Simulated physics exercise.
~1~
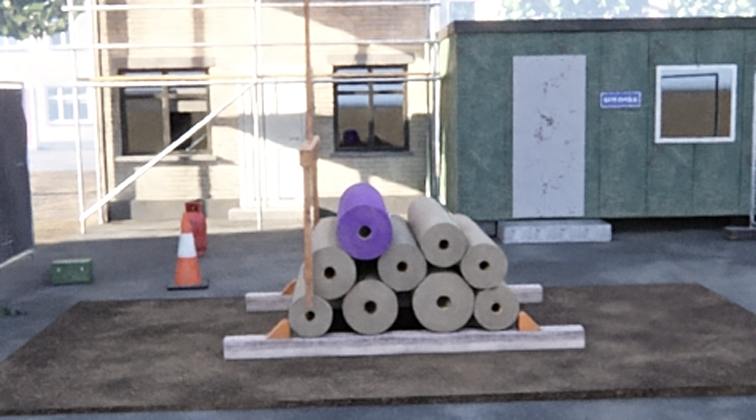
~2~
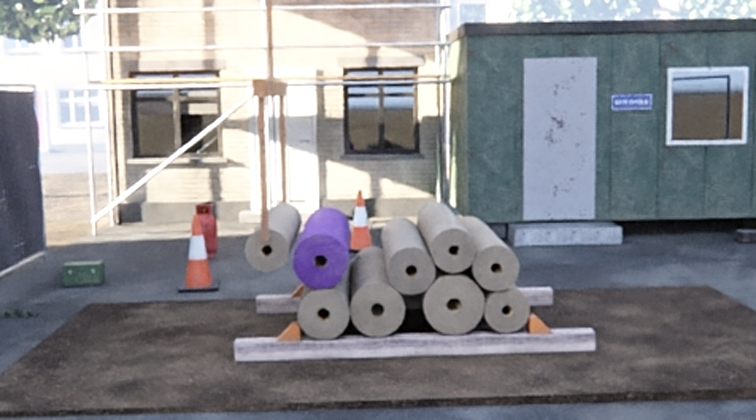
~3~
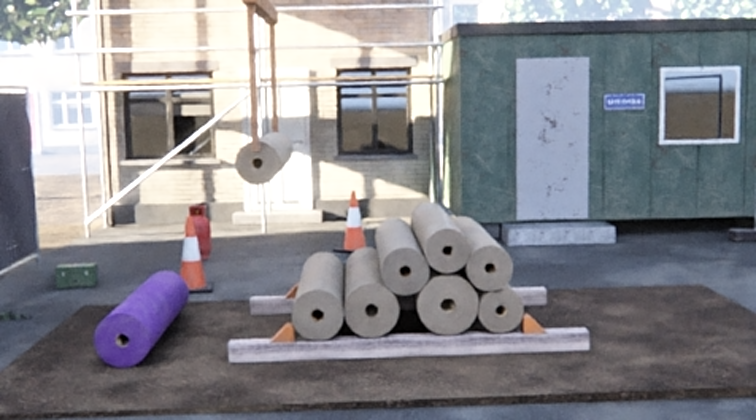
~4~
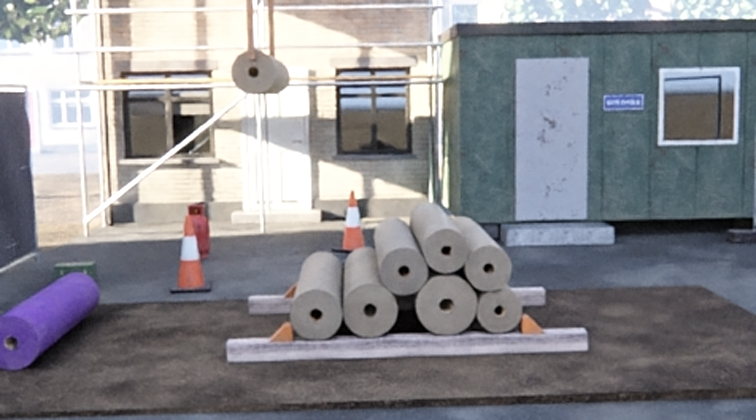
At the start, a purple roll sits high on the left of a stack of grey-beige rolls, chocked on pale bearers in front of a brick building and a green cabin. A crane's hanging beam holds the roll at the lower left corner and draws it upward, out of the stack. Another pale roll settles into the bottom left place, while the purple one drops down and to the left. The purple roll then leaves the stack and rolls left across the ground. It ends at the left edge of the view, with the lifted roll hanging high above the remaining rolls.
